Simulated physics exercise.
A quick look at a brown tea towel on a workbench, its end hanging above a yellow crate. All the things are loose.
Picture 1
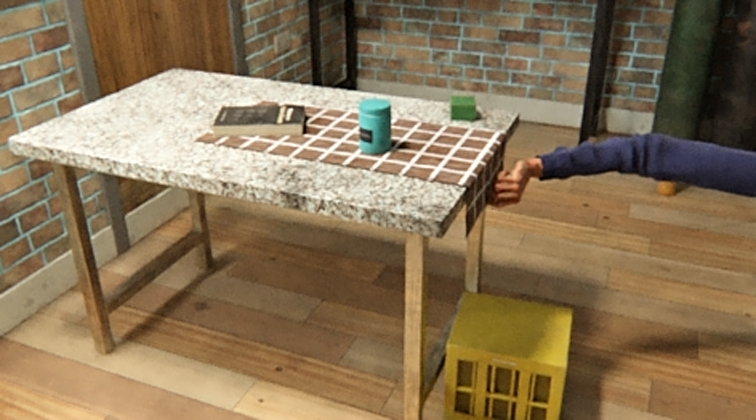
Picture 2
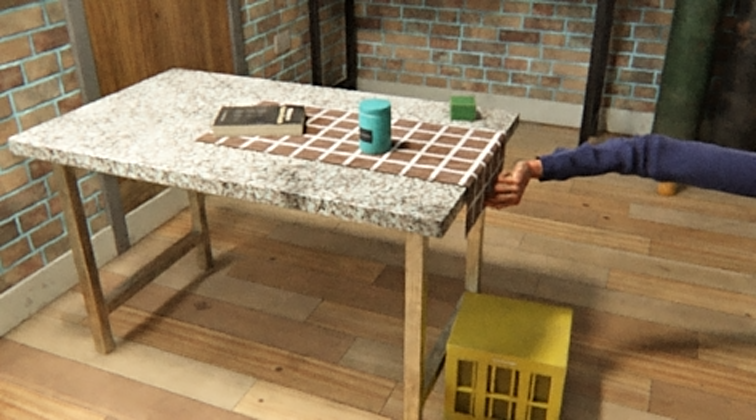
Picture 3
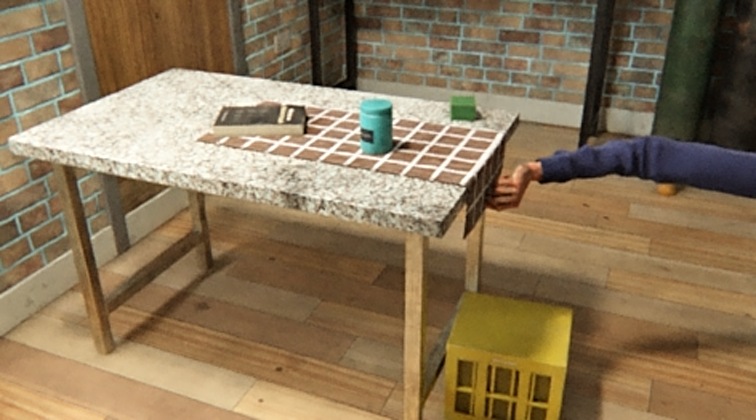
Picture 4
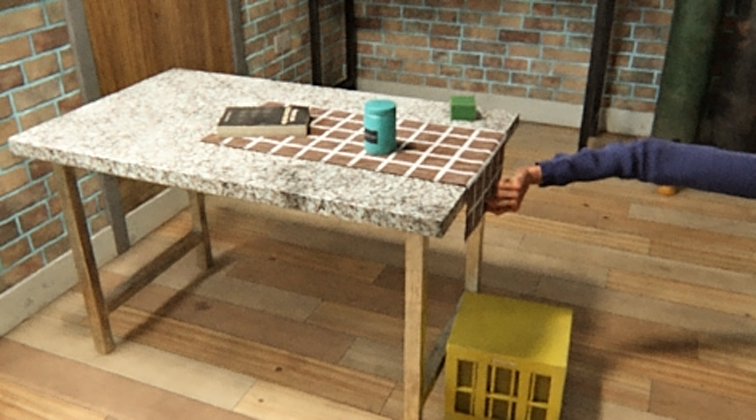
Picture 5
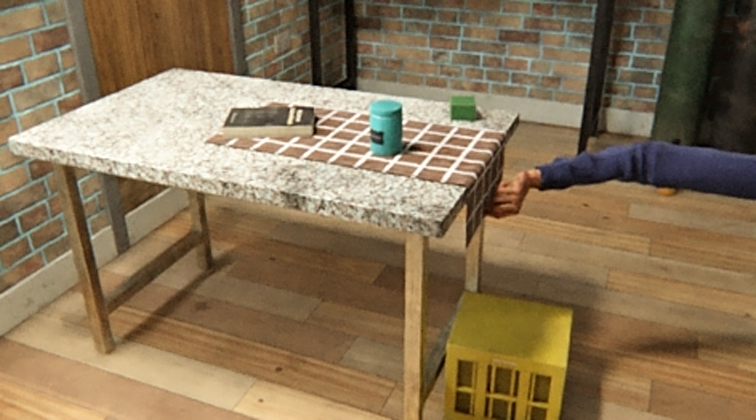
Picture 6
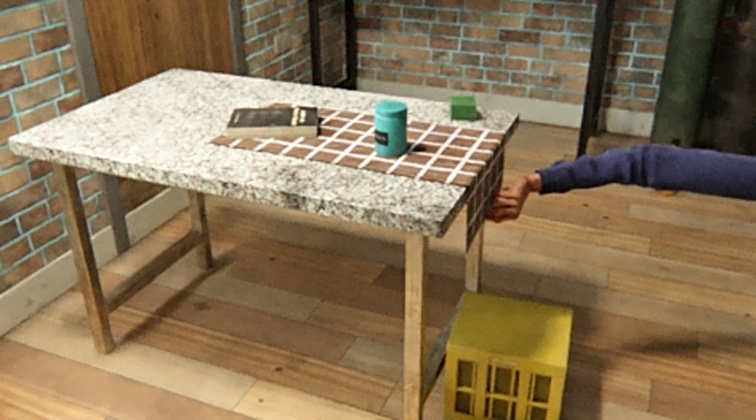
A brown tea towel with white lines slides slowly to the right across a speckled workbench, seen from slightly above in a brick-walled room with a wooden floor. A turquoise jar and a black book sit on it, a green block stands beside it, and a yellow crate rests below. A blue-sleeved hand at the right edge draws the hanging end gradually down, and jar and book shift right with the cloth while the block stays still.
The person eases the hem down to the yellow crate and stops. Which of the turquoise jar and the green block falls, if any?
As it turns out, the turquoise jar is carried off the end and the green block stays on the table.
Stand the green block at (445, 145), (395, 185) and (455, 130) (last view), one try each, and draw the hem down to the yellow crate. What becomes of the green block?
At the first it comes down; at the second it keeps clear of the edge; at the third it goes over the edge.
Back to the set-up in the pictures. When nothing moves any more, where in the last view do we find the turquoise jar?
Around (532, 304).
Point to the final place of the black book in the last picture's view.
Near (379, 137).
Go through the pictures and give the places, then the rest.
The first frame shows tea towel end (465, 240); turquoise jar (375, 103); green block (463, 100); black book (260, 115); top of the crate (526, 344).
The second frame shows tea towel end (465, 240), far hem (191, 140); green block (463, 100); green block stands beside the cloth.
The third frame shows tea towel end (463, 241); turquoise jar (376, 103).
The fourth frame shows tea towel end (465, 245), far hem (196, 141); green block (463, 100).
The fifth frame shows tea towel end (466, 251); turquoise jar (386, 105).
The sixth frame shows tea towel end (465, 256), far hem (205, 142); turquoise jar (391, 106); green block (463, 100); top of the crate (526, 344).
Then, 0.76 s past the final frame, hem going down; jar carried along near (446, 136); block still.
Then, 1.62 s past the final frame, hem on the crate; jar down below near (532, 304); block still.
When it is over, hem on the crate; jar down below near (532, 304); block still. The turquoise jar falls off and the green block remains up there.
